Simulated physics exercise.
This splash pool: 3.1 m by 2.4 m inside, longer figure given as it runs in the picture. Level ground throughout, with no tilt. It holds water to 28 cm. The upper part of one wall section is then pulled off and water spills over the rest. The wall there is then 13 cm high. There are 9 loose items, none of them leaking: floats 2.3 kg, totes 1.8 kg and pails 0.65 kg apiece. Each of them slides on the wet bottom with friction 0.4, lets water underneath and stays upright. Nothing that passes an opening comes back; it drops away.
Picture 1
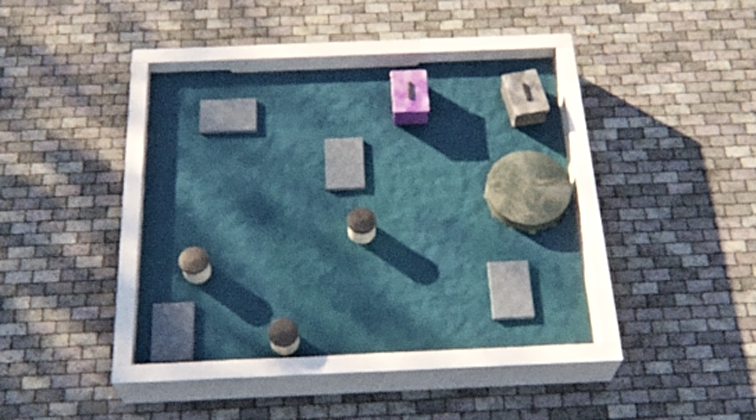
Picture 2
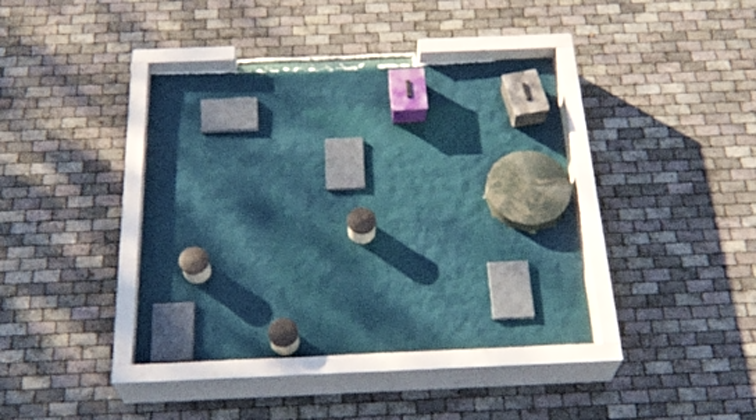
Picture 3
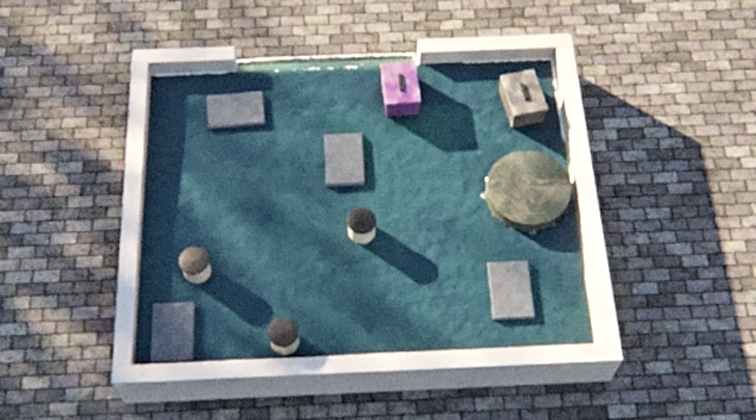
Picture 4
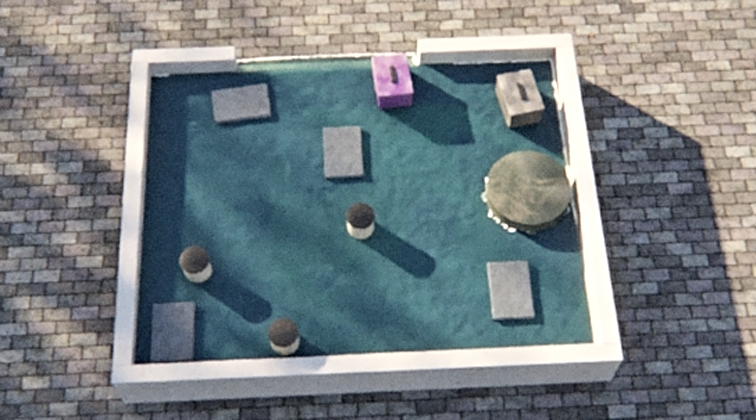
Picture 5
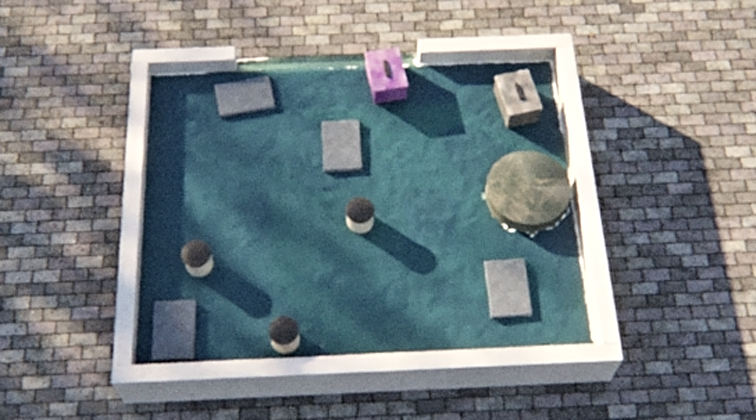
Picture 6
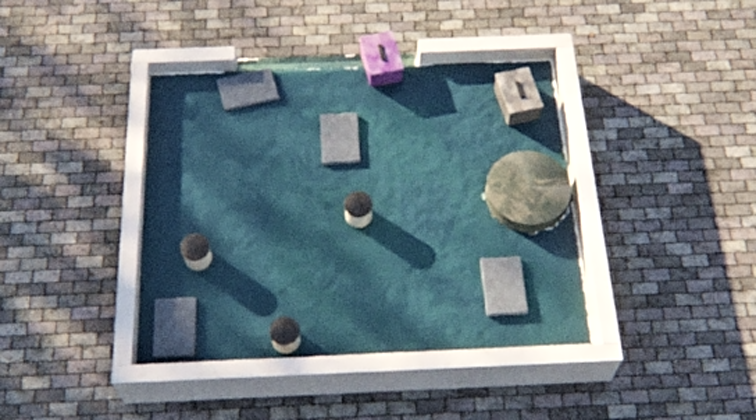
A purple tote floats near the far wall of a white-walled pool on grey paving, seen from high above. Grey rectangular blocks, three dark-topped pails and a pale box share the teal water, with a broad round olive shape at right. A stretch of far wall disappears, water runs through the gap, and the tote drifts left and up into it while nearby items shift slightly, the camera still.
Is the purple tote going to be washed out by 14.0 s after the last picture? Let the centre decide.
Looks like it's out of there.
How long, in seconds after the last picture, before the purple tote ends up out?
0.0 s or so.
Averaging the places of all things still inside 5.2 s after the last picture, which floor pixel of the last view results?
They're centred close to (335, 252).
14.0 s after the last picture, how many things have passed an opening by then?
3 by that time.
Then, 1.2 s after the last picture the purple tote has gone out; 2 of 9 are out; 7 afloat.
Then, 5.2 s after the last picture the purple tote has gone out; 3 of 9 are out; 6 afloat.
Then, 10.0 s after the last picture the purple tote has gone out; 3 of 9 are out; 6 afloat.
Then, 14.0 s after the last picture the purple tote has gone out; 3 of 9 are out; 6 afloat.
